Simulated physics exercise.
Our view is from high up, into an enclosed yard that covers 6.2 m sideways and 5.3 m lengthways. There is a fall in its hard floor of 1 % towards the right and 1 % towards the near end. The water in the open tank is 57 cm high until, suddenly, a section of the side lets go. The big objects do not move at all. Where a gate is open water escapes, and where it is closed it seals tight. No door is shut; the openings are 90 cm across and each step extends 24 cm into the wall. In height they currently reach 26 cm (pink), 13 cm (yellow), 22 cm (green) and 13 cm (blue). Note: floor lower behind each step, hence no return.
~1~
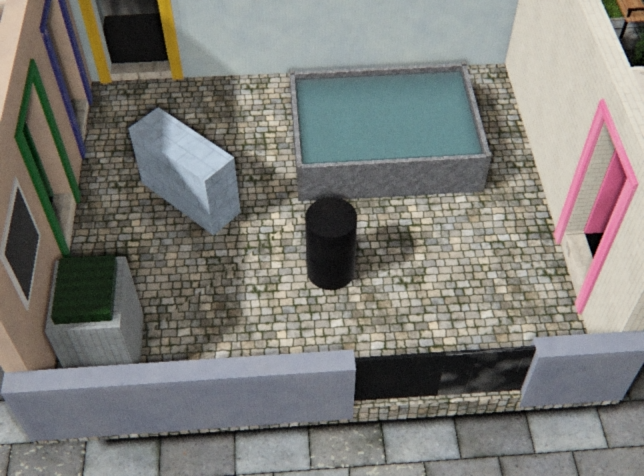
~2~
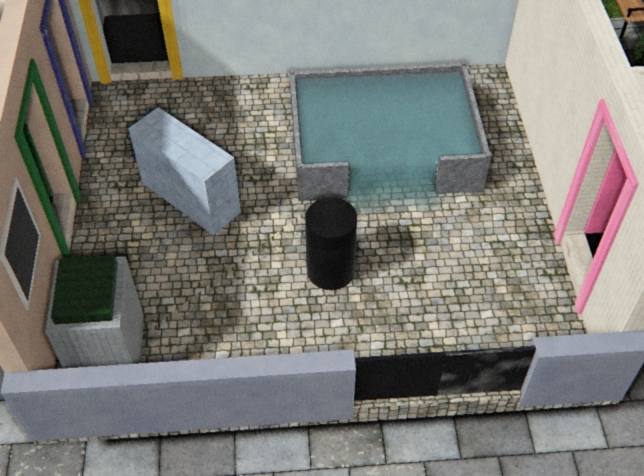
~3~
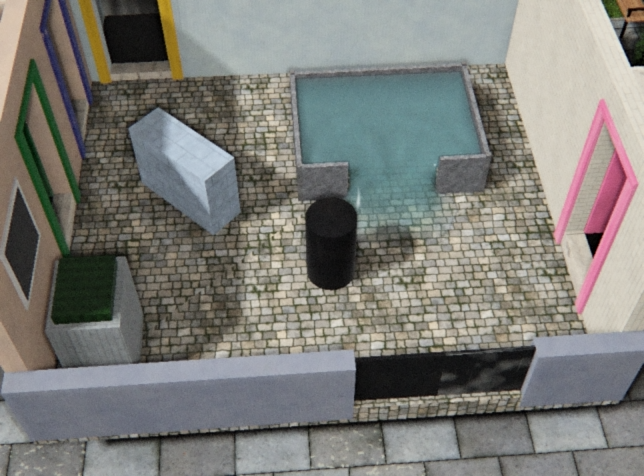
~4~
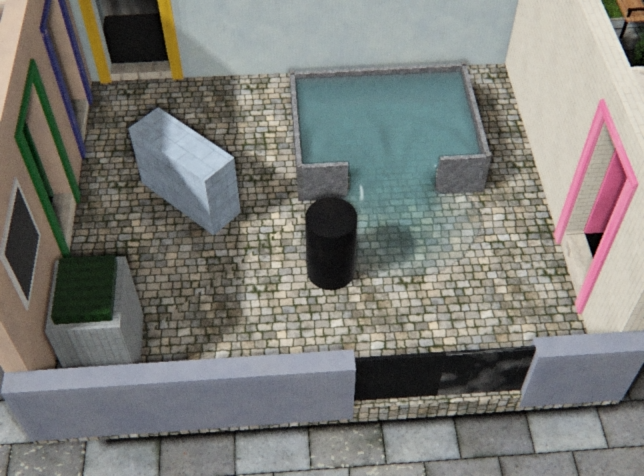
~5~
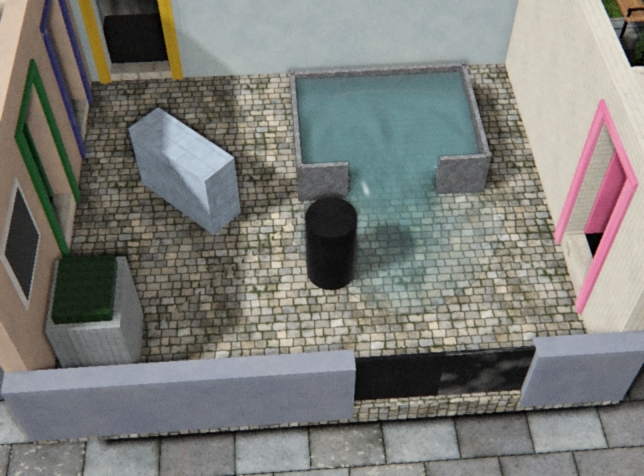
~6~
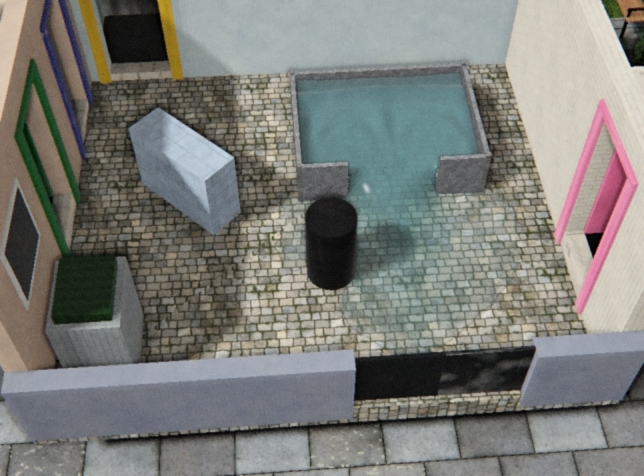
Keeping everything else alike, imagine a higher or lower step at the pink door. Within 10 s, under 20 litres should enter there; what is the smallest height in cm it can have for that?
Around 11.5 cm.
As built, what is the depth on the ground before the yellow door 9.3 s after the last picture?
Roughly 5.5 cm deep.
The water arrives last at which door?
The yellow one comes last.
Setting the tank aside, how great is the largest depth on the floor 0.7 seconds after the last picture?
35 cm.
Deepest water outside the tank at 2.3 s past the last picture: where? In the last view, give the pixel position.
Near pixel (594, 373).
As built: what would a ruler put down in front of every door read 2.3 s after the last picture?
In cm - pink: 17, yellow: 0, green: 0, blue: 0.
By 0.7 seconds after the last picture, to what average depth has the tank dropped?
Some 38 cm.
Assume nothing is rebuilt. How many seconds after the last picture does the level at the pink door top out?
Around 2.4 seconds.
Then, 0.7 s after the last picture water covers 30 % of the floor, deepest (35 cm) near (407, 385); 1 cm at the pink door, 0 litres in over its 26 cm step.
Then, 2.3 s after the last picture water covers 45 % of the floor, deepest (31 cm) near (594, 373); 17 cm at the pink door, 0 litres in over its 26 cm step.
Then, 9.3 s after the last picture water covers 100 % of the floor, deepest (14 cm) near (531, 163); 9 cm at the pink door, 0 litres in over its 26 cm step.
At the pink door as built, the water peaked near 17 cm, 2.3 s after the last picture.
With a step of 9.5 cm, 38 litres would have come in within the 10 s; with 13 cm, 10 litres. So under 20 litres takes about 11.5 cm.
